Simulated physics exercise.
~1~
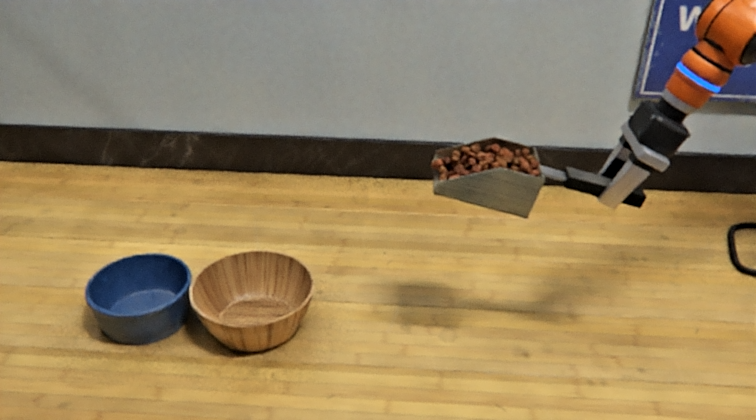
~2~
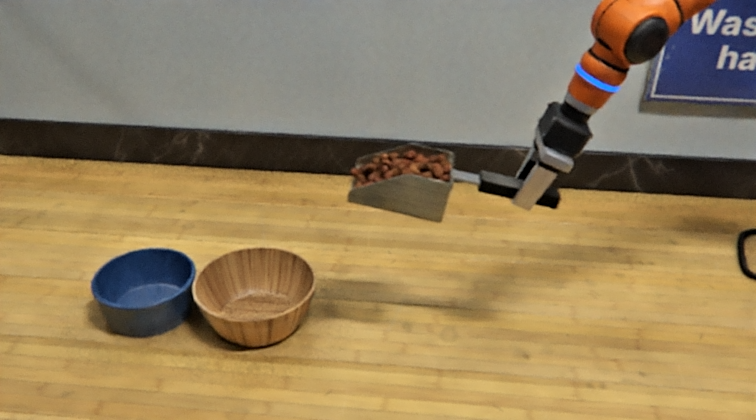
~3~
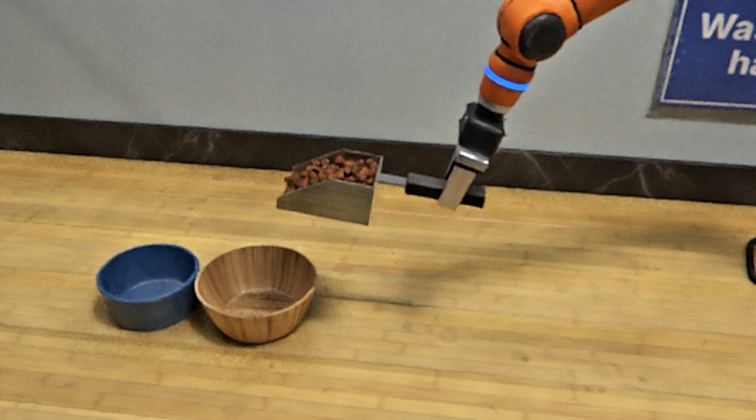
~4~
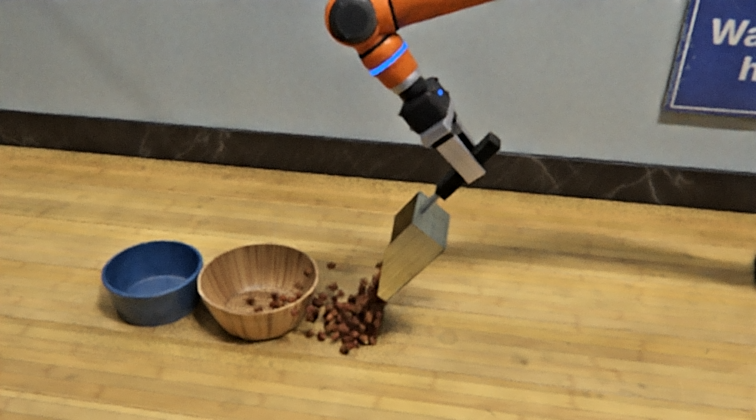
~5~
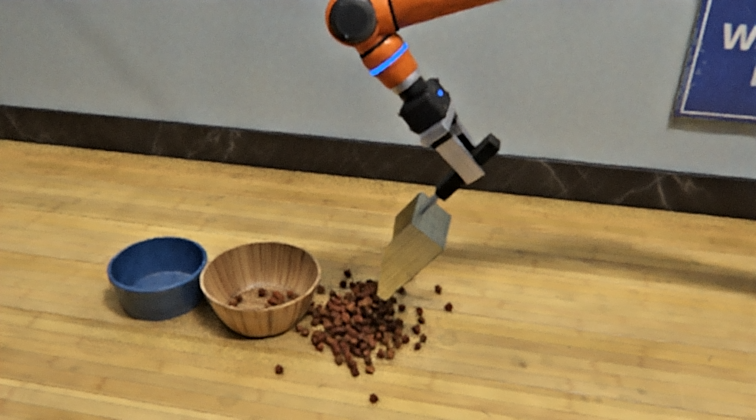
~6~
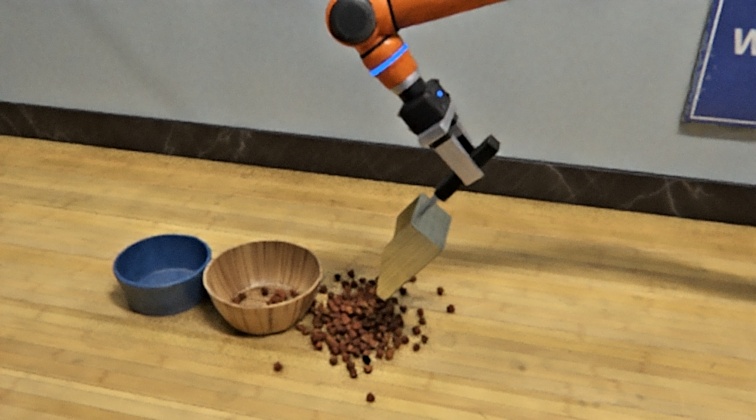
On a light wooden tabletop against a grey wall, a blue bowl and a striped wooden bowl sit side by side at the left. An orange robotic arm holds a metal scoop heaped with reddish-brown pet food pellets and carries it left toward the wooden bowl. Before reaching the bowl, the scoop tips steeply forward. The pellets pour out, a few landing in the wooden bowl while most hit the table just right of it and scatter. The arm then holds the scoop tilted over a spread-out pile, with the blue bowl still empty.
